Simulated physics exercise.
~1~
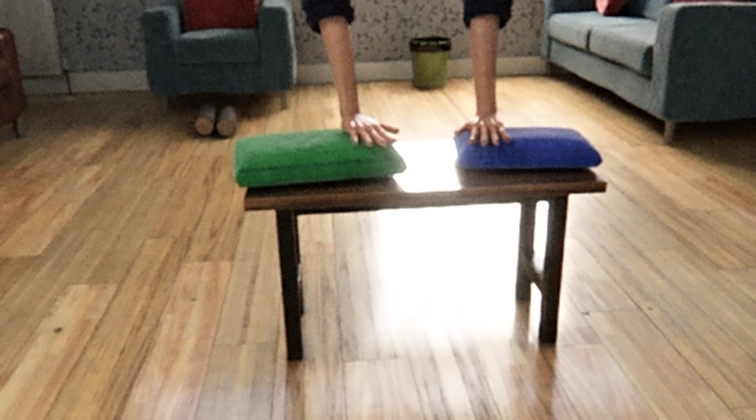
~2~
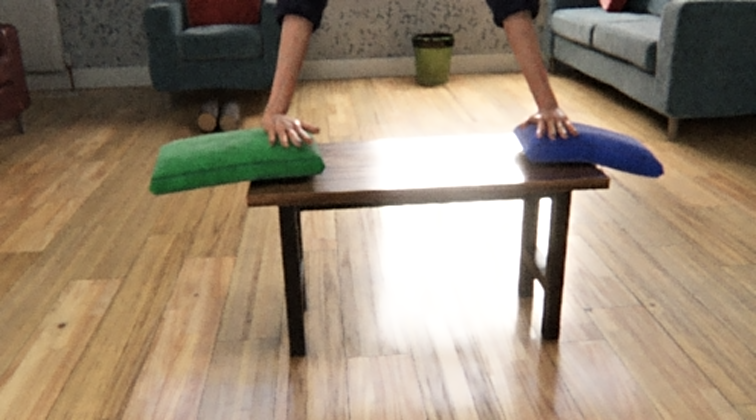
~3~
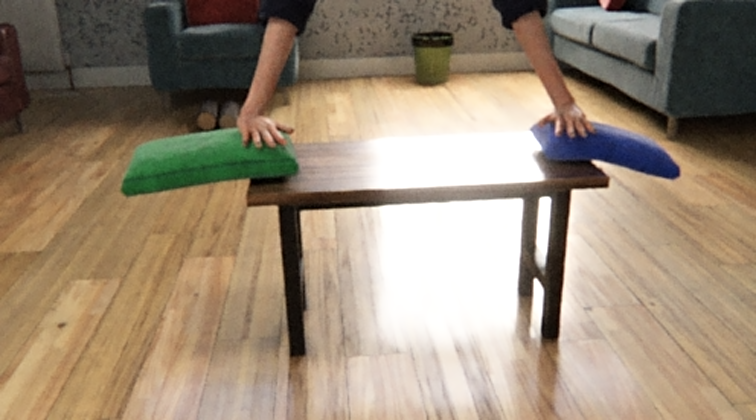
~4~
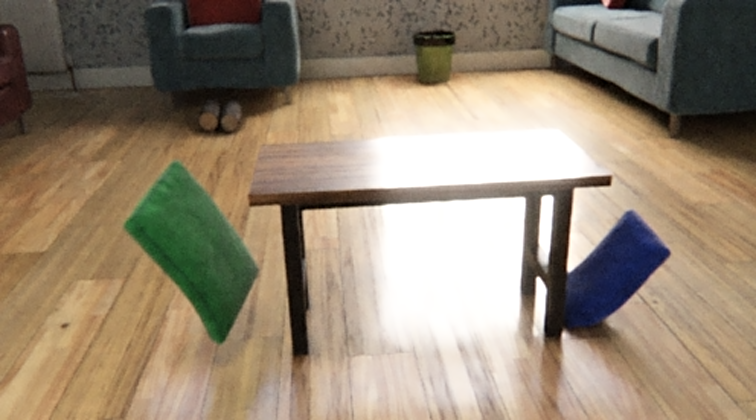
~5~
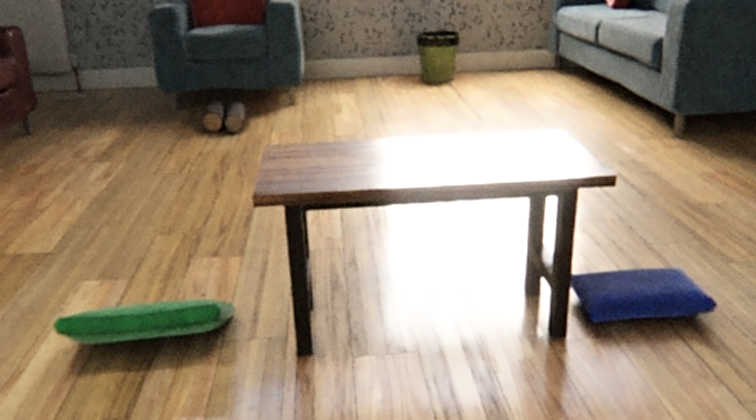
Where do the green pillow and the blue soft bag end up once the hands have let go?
Both end up on the floor. The green pillow goes down off the left end of the table, and the blue soft bag slumps off the right end.
